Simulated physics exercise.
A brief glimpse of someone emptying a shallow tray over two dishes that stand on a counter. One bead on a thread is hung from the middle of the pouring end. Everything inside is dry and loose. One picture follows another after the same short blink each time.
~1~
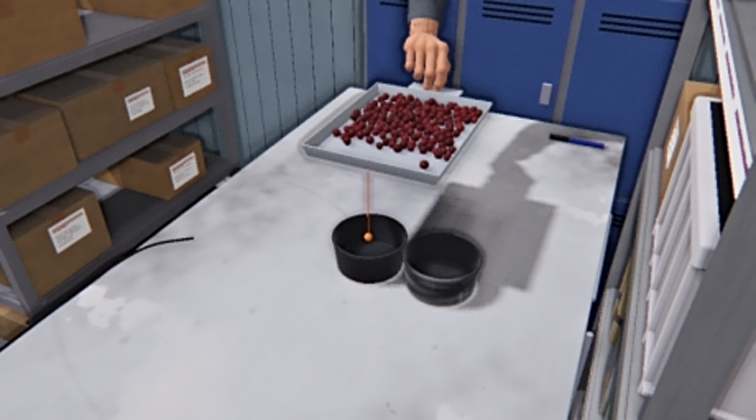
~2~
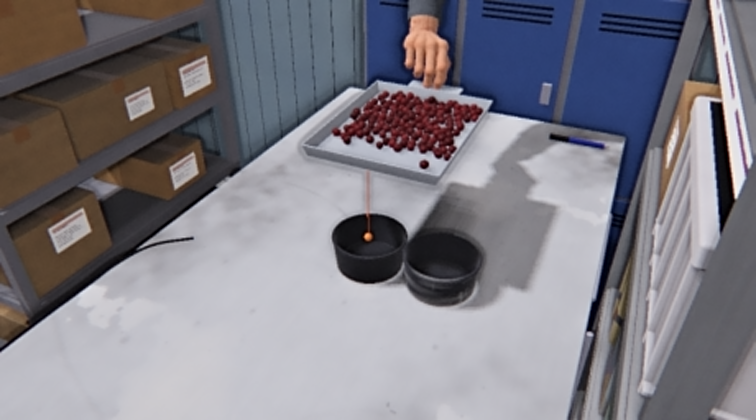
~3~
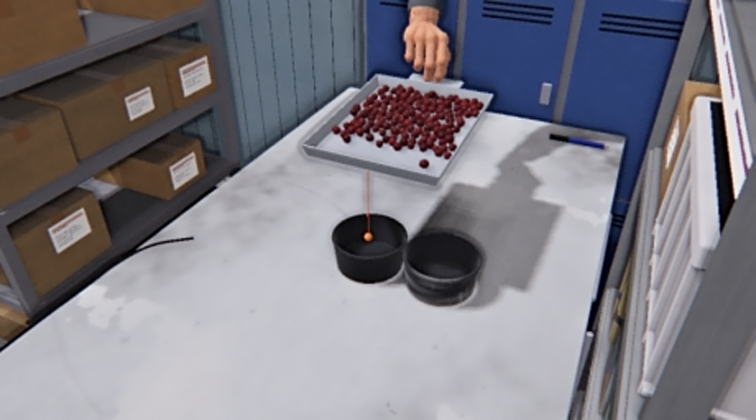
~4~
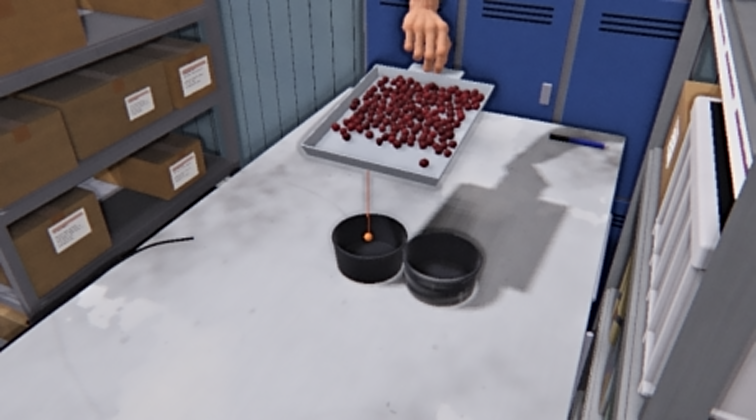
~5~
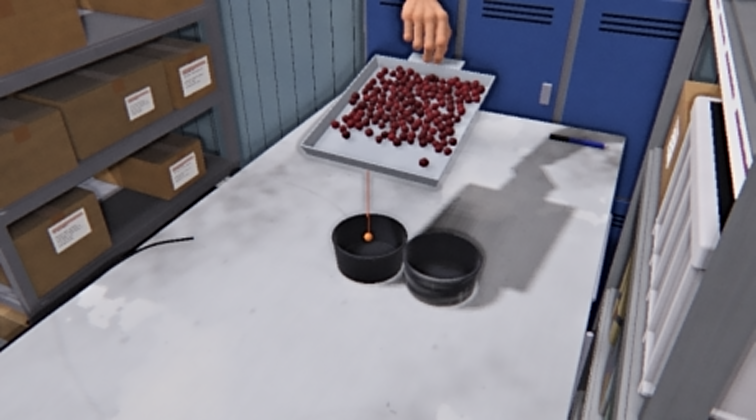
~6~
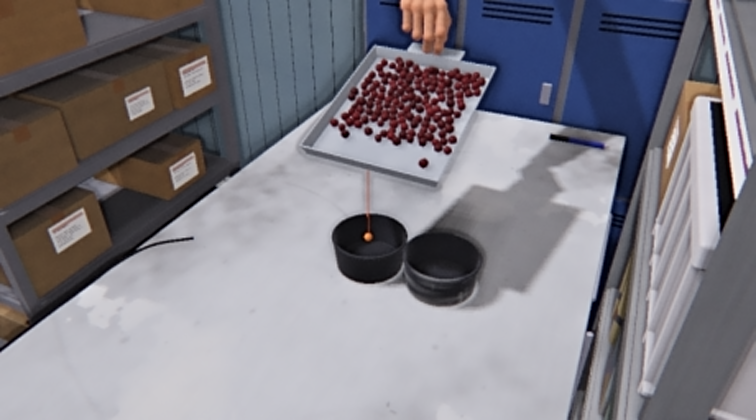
A hand slowly raises the far end of a shallow tray of dark red cherries.
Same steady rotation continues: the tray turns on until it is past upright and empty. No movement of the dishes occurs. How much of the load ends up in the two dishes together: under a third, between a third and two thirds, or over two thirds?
Together the dishes get under a third of it.
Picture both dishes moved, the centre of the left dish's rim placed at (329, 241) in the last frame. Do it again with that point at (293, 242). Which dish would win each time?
The first arrangement gives the one at right, the second arrangement gives the one at right.
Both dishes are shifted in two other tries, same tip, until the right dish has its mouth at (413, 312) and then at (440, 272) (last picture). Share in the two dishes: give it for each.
Trial 1 near 50 percent, trial 2 near 40 percent.
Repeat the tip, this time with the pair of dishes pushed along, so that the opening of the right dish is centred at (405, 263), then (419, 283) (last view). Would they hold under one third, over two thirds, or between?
Try one: In the middle band; try two: Over two thirds.
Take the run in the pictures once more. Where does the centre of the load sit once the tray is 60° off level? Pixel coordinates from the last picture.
Look close to (387, 135) in the last picture.
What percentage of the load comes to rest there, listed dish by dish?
Left dish: 0 %, right dish: 0 %.
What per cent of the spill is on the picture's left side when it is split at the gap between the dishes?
That would be roughly 80 per cent.
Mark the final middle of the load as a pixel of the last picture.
Once nothing moves, the middle sits near (356, 320).
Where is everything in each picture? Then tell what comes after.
The first frame shows corners of the pouring end near (307, 144) and (436, 173), level; middle of the load near (412, 118), dried cherries; left dish near (354, 267); right dish near (428, 290); bead on its thread near (368, 237).
The second frame shows corners of the pouring end near (307, 144) and (436, 173), level; middle of the load near (412, 117).
The third frame shows corners of the pouring end near (306, 144) and (436, 174), tipped barely, lowest at the right corner; middle of the load near (412, 113).
The fourth frame shows corners of the pouring end near (306, 144) and (436, 175), tipped a little, lowest at the right corner; middle of the load near (412, 108).
The fifth frame shows corners of the pouring end near (306, 144) and (436, 176), tipped a little, lowest at the right corner; middle of the load near (411, 102).
The sixth frame shows corners of the pouring end near (305, 144) and (435, 177), tipped clearly, lowest at the right corner; middle of the load near (411, 98); left dish near (354, 267); right dish near (428, 290).
Shortly afterwards, tray tipped steeply; all but a few on the tray; only a few outside both; only a few in the air.
Next, tray tipped right over; near a quarter on the tray; near a third outside both; near a third in the air.
Some moments later, tray tipped past a quarter turn; only a few in the right dish; only a few in the left dish; all but a few outside both.
In the end, tray tipped past a quarter turn; only a few in the right dish; only a few in the left dish; all but a few outside both.
